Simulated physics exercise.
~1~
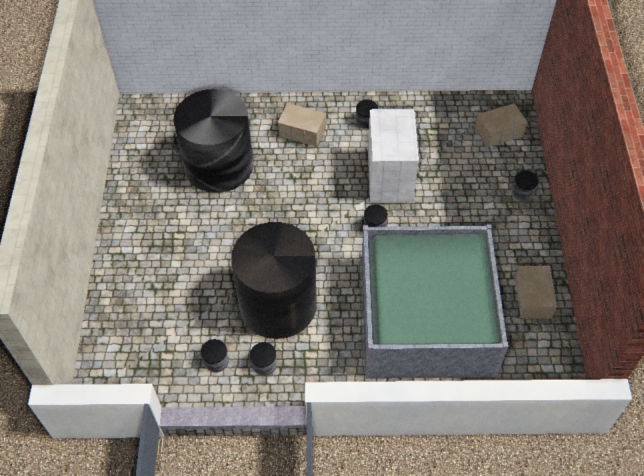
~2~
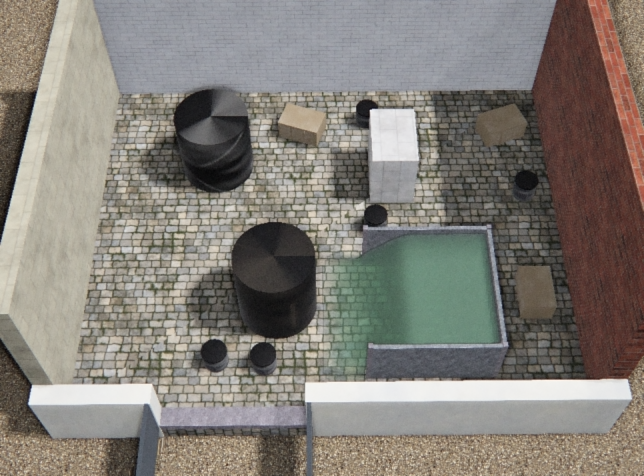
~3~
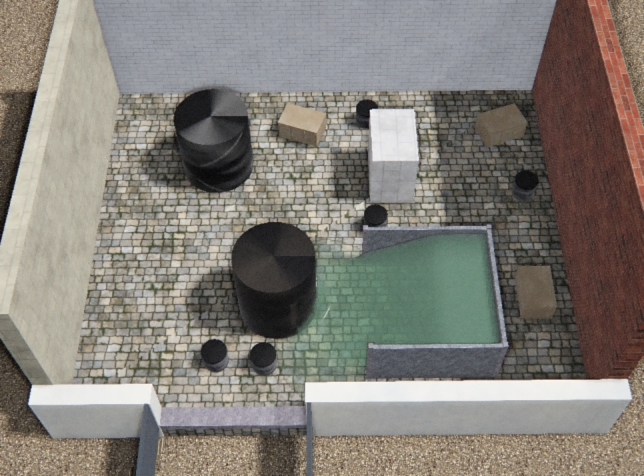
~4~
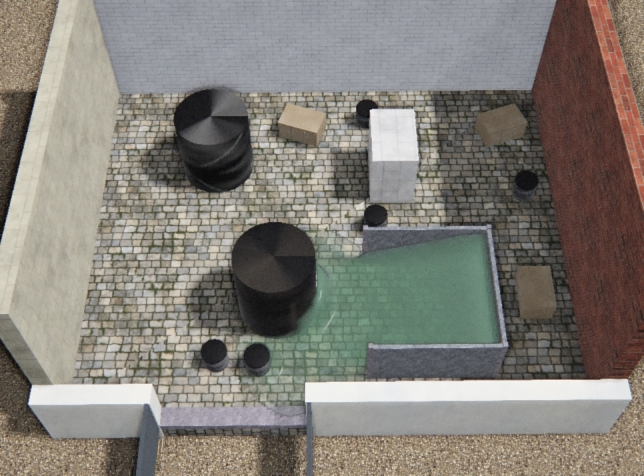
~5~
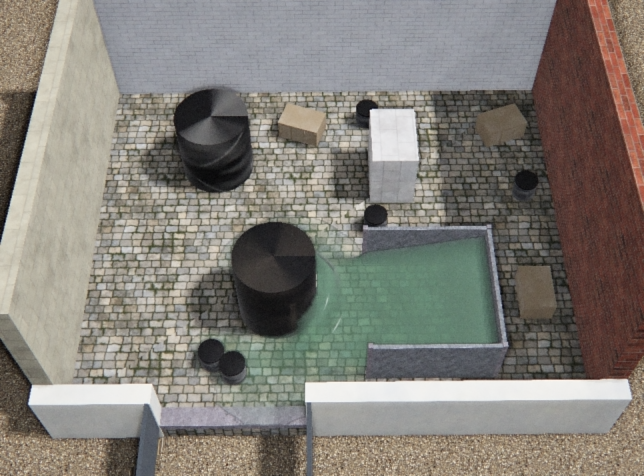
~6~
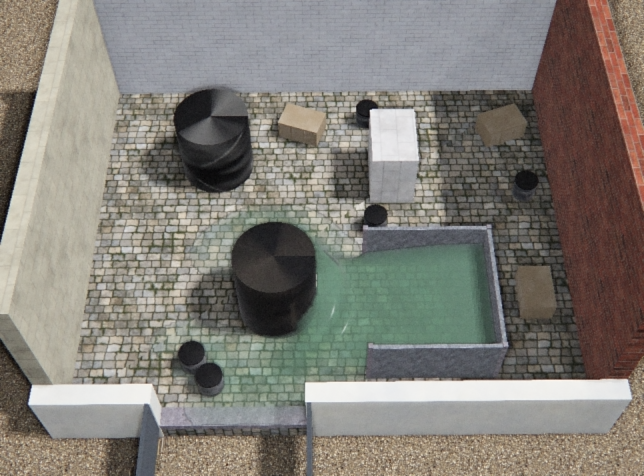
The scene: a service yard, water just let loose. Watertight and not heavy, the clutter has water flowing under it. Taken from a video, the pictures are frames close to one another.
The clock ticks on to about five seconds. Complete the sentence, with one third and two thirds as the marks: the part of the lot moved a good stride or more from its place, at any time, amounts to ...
It amounts to one to two thirds.
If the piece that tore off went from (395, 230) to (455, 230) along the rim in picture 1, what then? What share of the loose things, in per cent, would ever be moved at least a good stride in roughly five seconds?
80 % or thereabouts.
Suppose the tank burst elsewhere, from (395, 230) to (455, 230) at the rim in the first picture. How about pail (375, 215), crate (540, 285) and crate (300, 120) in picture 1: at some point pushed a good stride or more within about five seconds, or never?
Well, in order they come out as over the mark, over the mark and over the mark.
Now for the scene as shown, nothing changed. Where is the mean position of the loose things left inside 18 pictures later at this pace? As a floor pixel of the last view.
That averages to about (410, 199) on the floor.
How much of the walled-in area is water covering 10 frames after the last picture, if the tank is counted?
I'd put it at some 60 per cent.
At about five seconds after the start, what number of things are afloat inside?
Counting them up gives 1.
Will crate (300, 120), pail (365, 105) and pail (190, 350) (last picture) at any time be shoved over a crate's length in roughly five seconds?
In the order given: Covered the distance, fell short, covered the distance.
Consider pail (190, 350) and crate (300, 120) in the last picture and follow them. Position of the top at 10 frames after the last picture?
They end up at about pixels (105, 343) and (316, 89).
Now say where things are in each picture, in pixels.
A pail at (263, 354) rests on the ground; a pail at (214, 351), on the bottom; 0 of 8 have shifted, in the first frame.
A pail at (263, 354), on the bottom; a pail at (214, 351), on the bottom; 0 of 8 have shifted, in the second frame.
A pail at (263, 354), on the bottom; a pail at (214, 351), on the bottom; 0 of 8 have shifted, in the third frame.
A pail at (257, 355), on the bottom, close to its start; a pail at (214, 351), on the bottom; 1 of 8 have shifted, in the fourth frame.
A pail at (232, 363) rests on the ground, a stride from its start; a pail at (211, 350), on the bottom, close to its start; 1 of 8 have shifted, in the fifth frame.
A pail at (209, 375) rests on the ground, a stride from its start; a pail at (191, 352) rests on the ground, close to its start; 2 of 8 have shifted, in the sixth frame.
A moment on, 2 of 8 are well off their spots; 1 afloat.
Next, 3 of 8 are well off their spots; 2 afloat.
Later, 3 of 8 are well off their spots; 1 afloat.
In the end, 3 of 8 are well off their spots, and 3 have been at some point; 1 afloat.
